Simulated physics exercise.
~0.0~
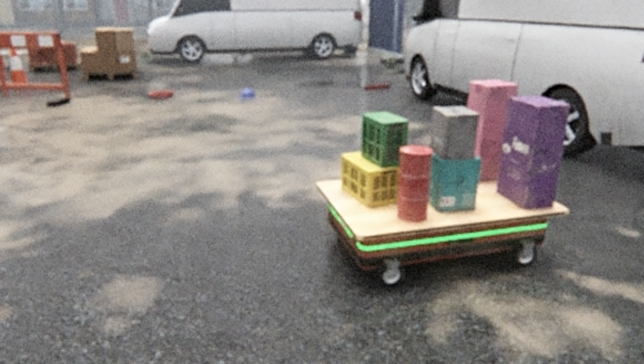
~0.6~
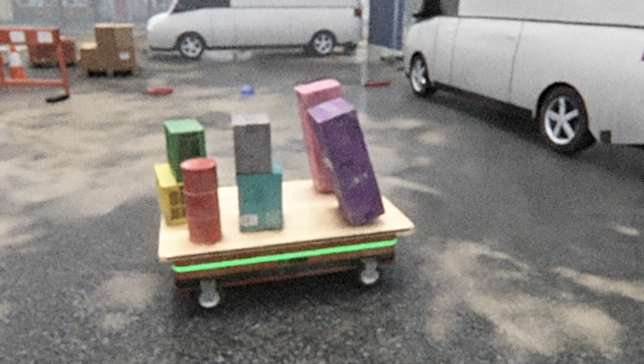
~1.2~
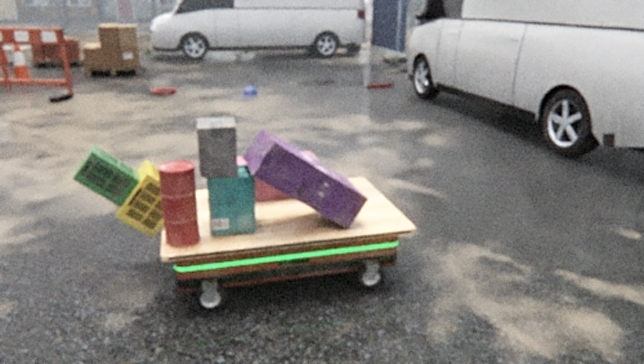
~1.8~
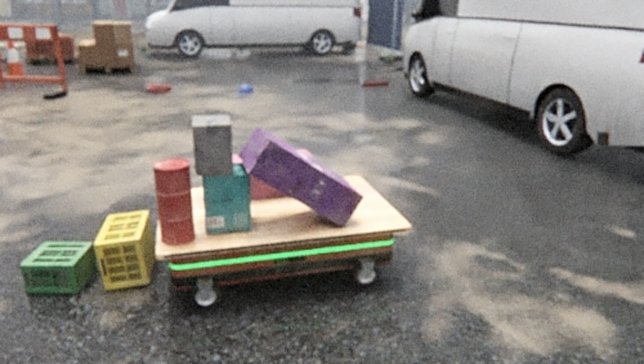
A low wooden cart carrying colourful boxes and a red canister rolled left across wet tarmac and stopped; the purple and pink boxes toppled onto the deck, while the green and yellow crates tumbled off the left end to the ground.
